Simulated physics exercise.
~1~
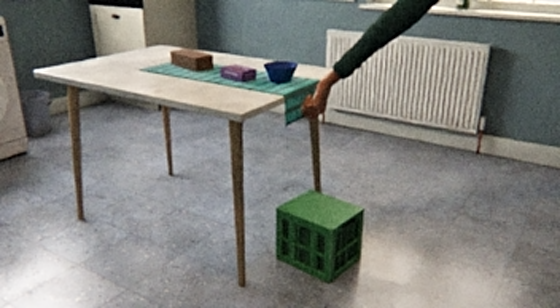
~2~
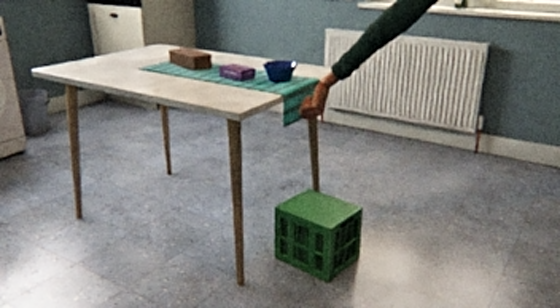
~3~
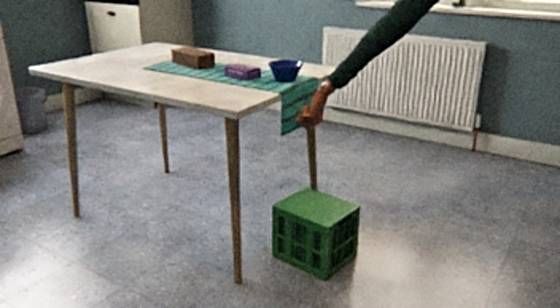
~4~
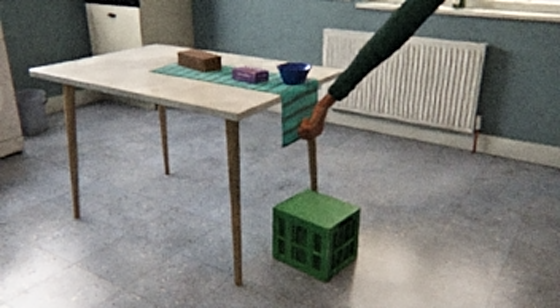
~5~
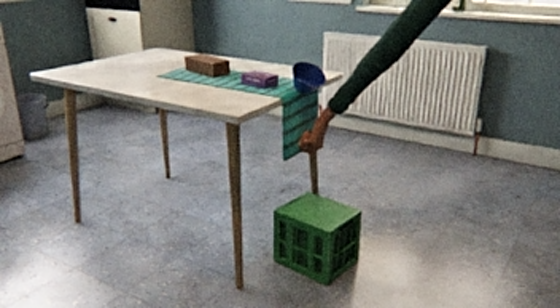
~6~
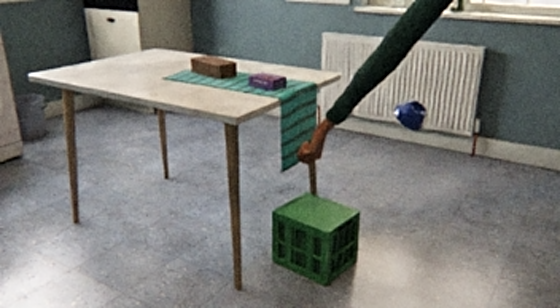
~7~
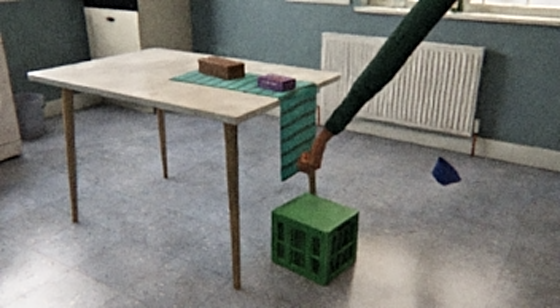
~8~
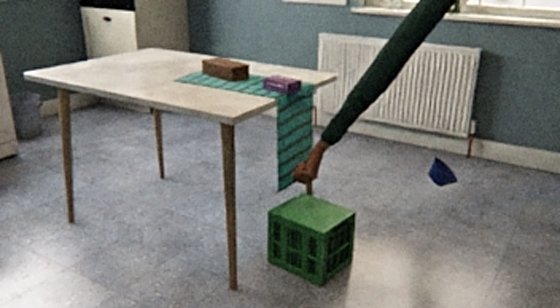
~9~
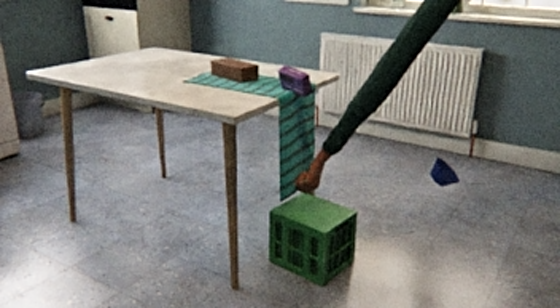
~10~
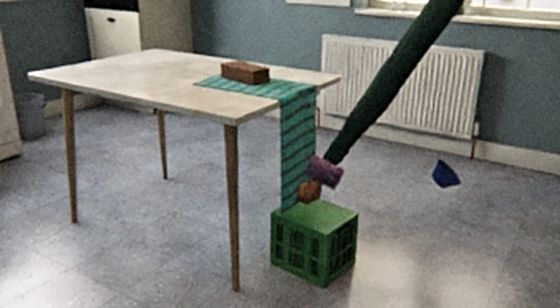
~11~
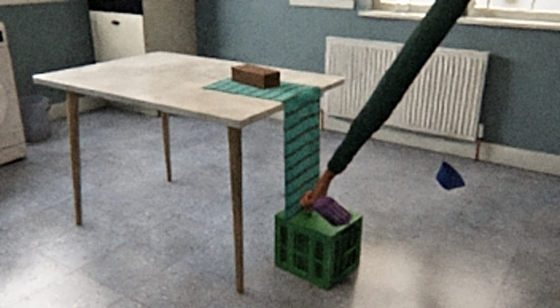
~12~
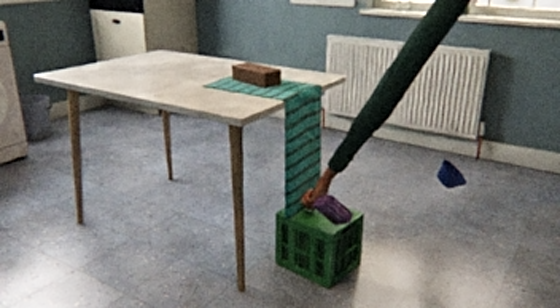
Hand drawing a turquoise towel down over a table's end to a green crate, bowl then purple packet falling, brick staying.
